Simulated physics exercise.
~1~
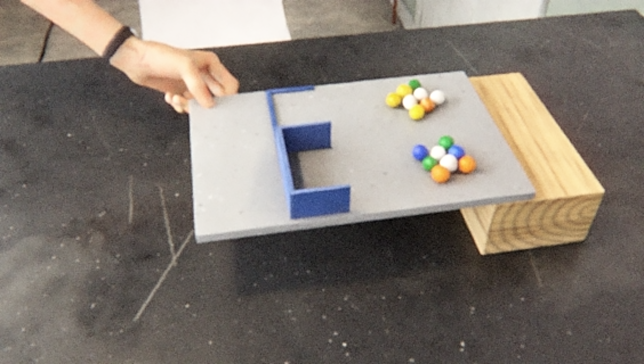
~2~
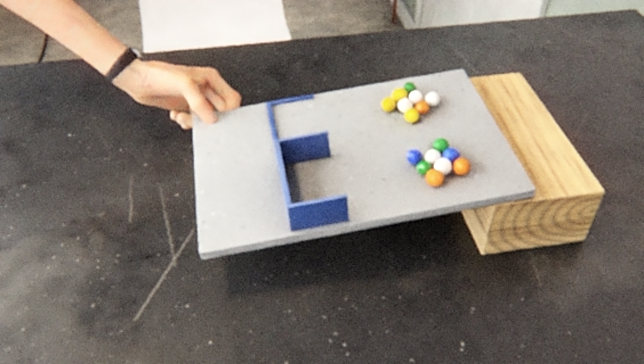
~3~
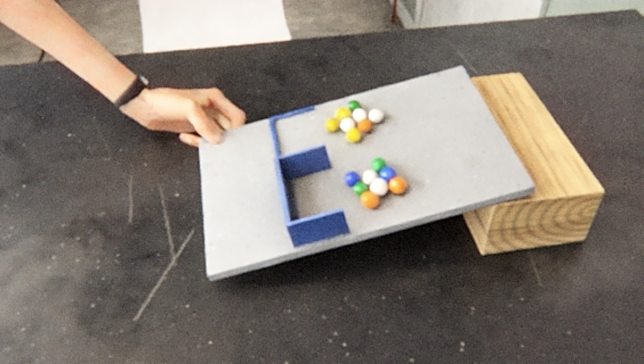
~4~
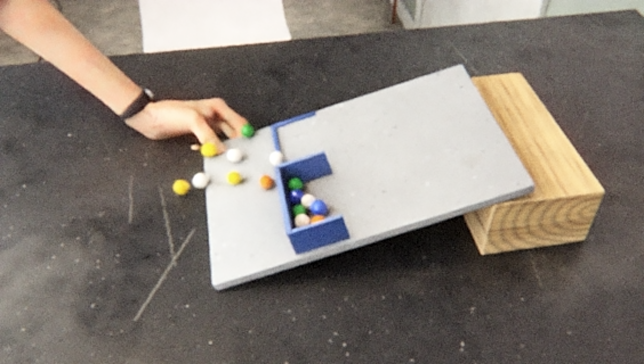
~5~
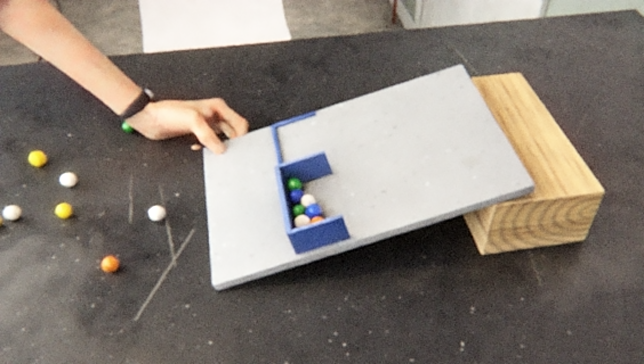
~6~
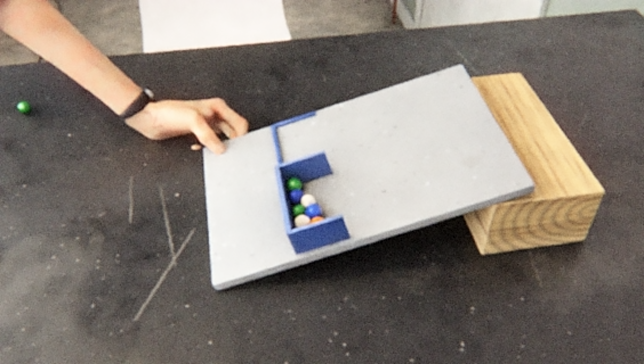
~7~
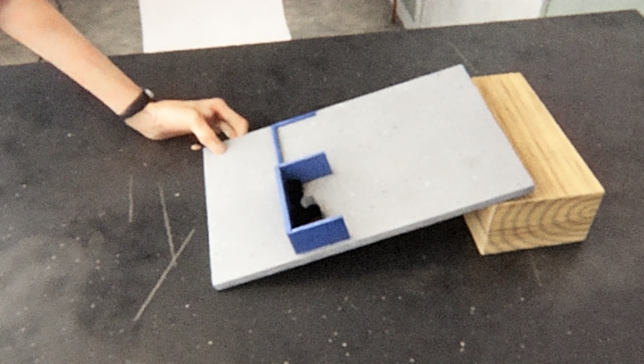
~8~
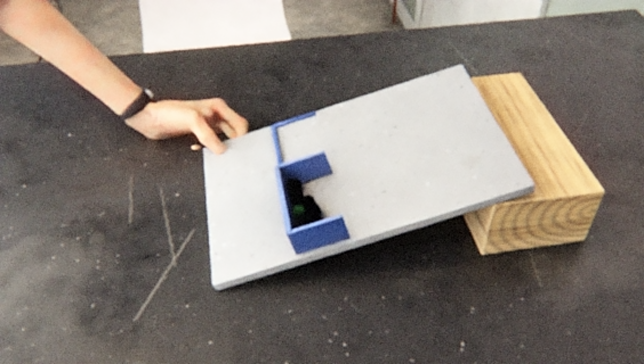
A grey board with blue strips standing on it rests on a pale wooden block at its right, seen from slightly above on a dark, speckled counter. Two clusters of small coloured balls sit on its right half, while a hand with a dark wristband holds the far left corner. The hand lowers that end, and both clusters slide left down the slope. The front balls gather in the blue corner and stay there, while the back ones pass their strip, spill off and scatter leftward out of view. Finally, the board rests tilted, the held balls looking like a dark clump.
